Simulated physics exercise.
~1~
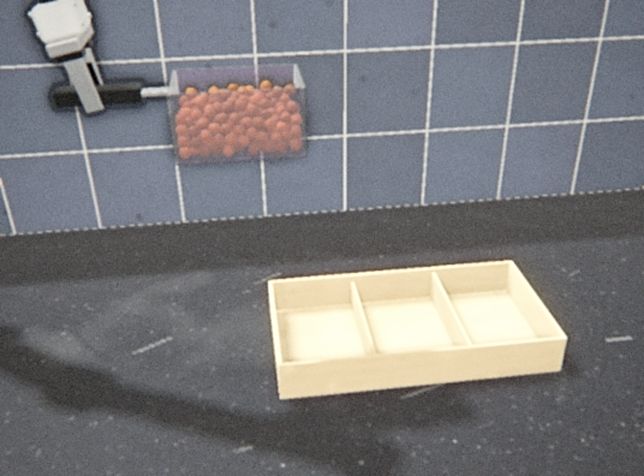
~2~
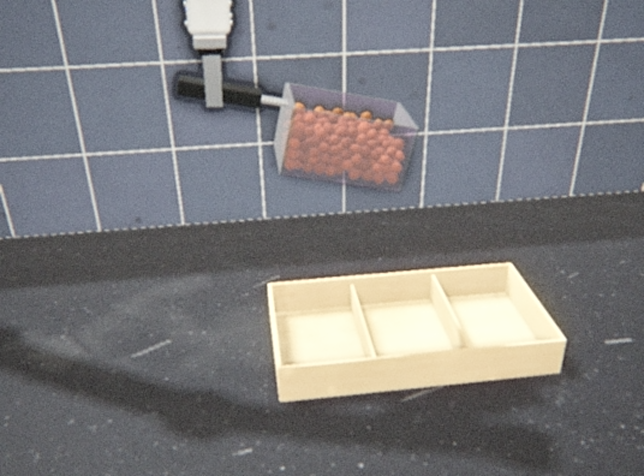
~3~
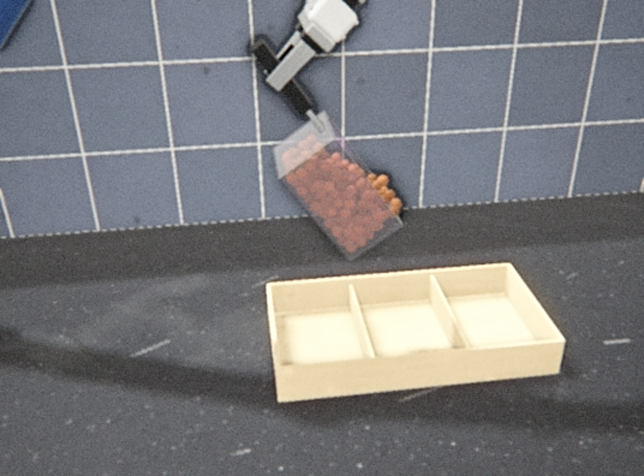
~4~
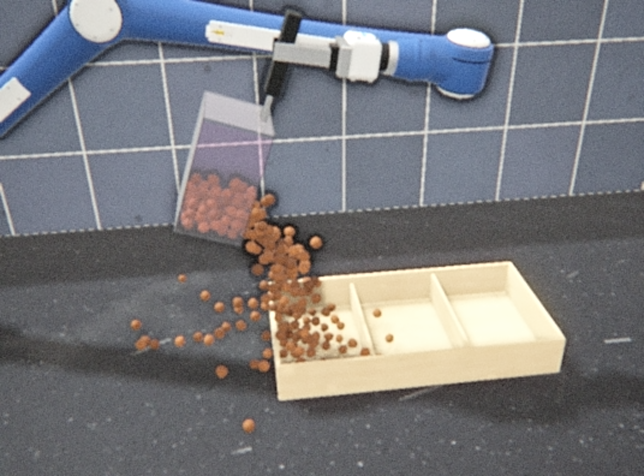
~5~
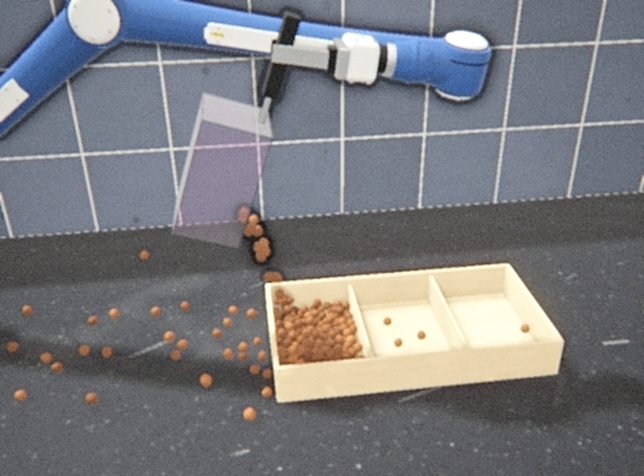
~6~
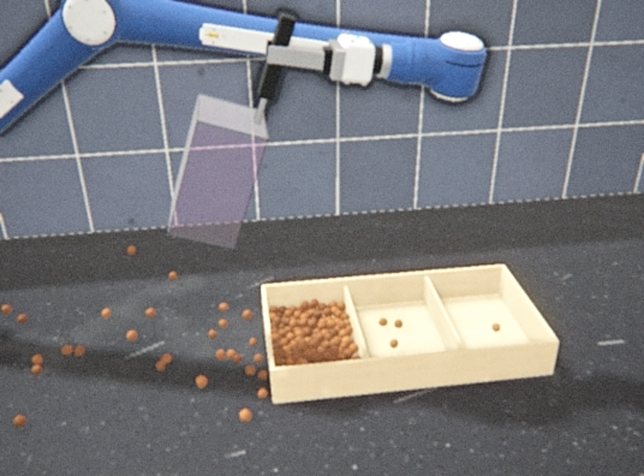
On a dark counter, a robot arm tips hazelnuts mostly into a tray's left compartment, spilling some.
